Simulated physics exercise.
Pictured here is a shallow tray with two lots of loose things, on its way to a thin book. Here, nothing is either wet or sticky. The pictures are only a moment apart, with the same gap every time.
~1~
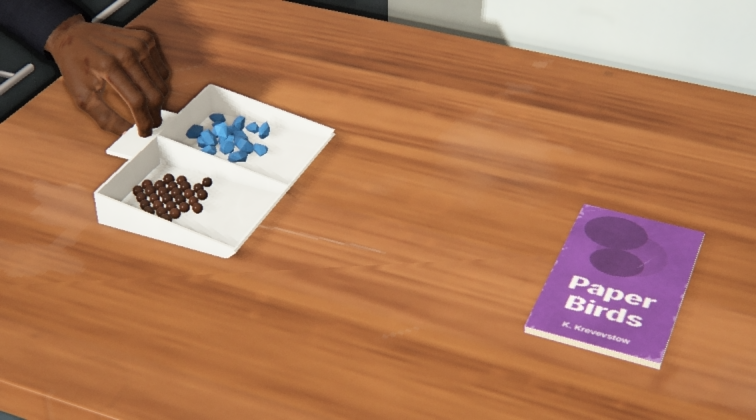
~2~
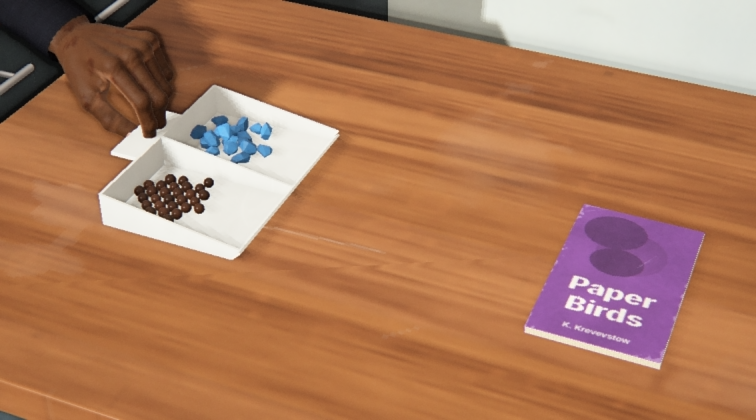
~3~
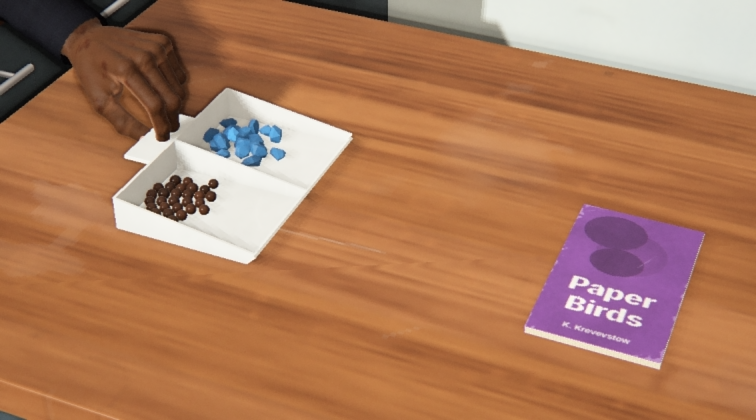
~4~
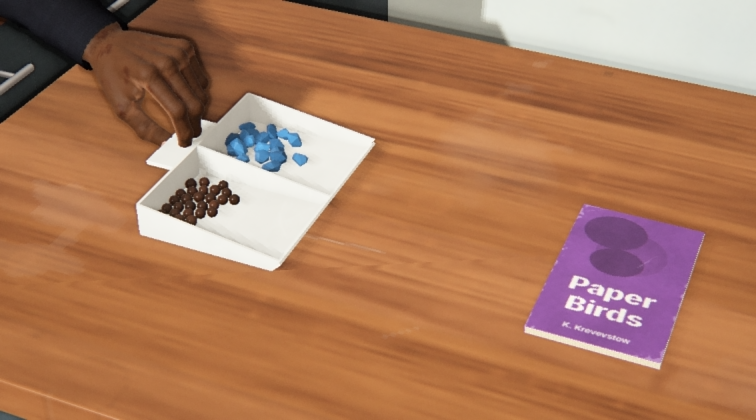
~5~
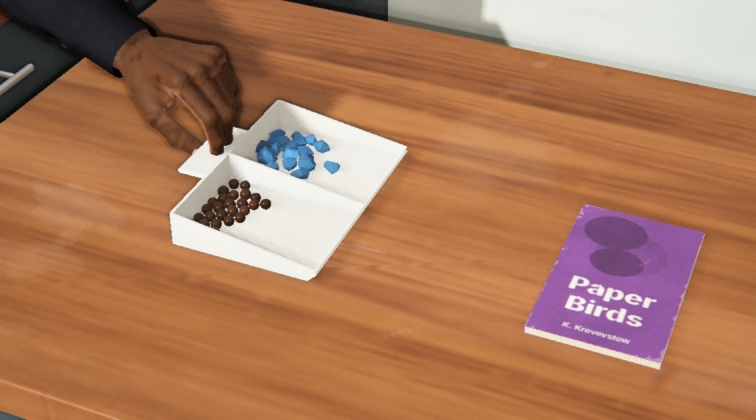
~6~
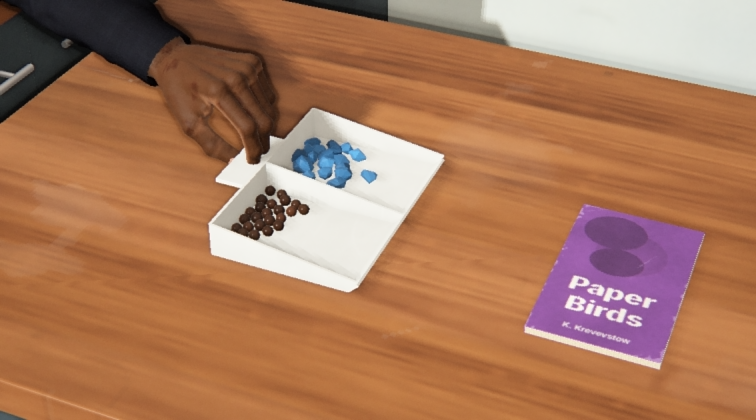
A white divided tray holding small brown balls and blue stones slid to the right across a wooden table, pushed by a hand at its back edge, moving closer to a purple book that stayed still.
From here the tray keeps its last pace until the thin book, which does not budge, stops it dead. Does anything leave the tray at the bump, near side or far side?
Observed: The front portion overflows in part and the Back portion is retained.
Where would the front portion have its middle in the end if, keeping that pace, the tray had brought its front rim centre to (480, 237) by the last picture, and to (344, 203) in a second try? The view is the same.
First try about (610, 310), second try about (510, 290).
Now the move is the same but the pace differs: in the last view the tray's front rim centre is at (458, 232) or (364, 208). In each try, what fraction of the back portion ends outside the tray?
Result: First case ~ 20 %, second case ~ 0 %.
Then, 0.10 s past the last view, tray still sliding, front rim near (476, 236); front portion all inside; back portion all inside.
Then, 0.30 s past the last view, tray stopped at the thin book; front portion all inside, moved towards the front rim; back portion all inside, moved towards the front rim.
Then, 0.51 s past the last view, tray stopped at the thin book; front portion about a quarter out of the tray; back portion all inside, moved towards the front rim.
Finally, tray stopped at the thin book; front portion about a quarter out of the tray; back portion all inside, moved towards the front rim.
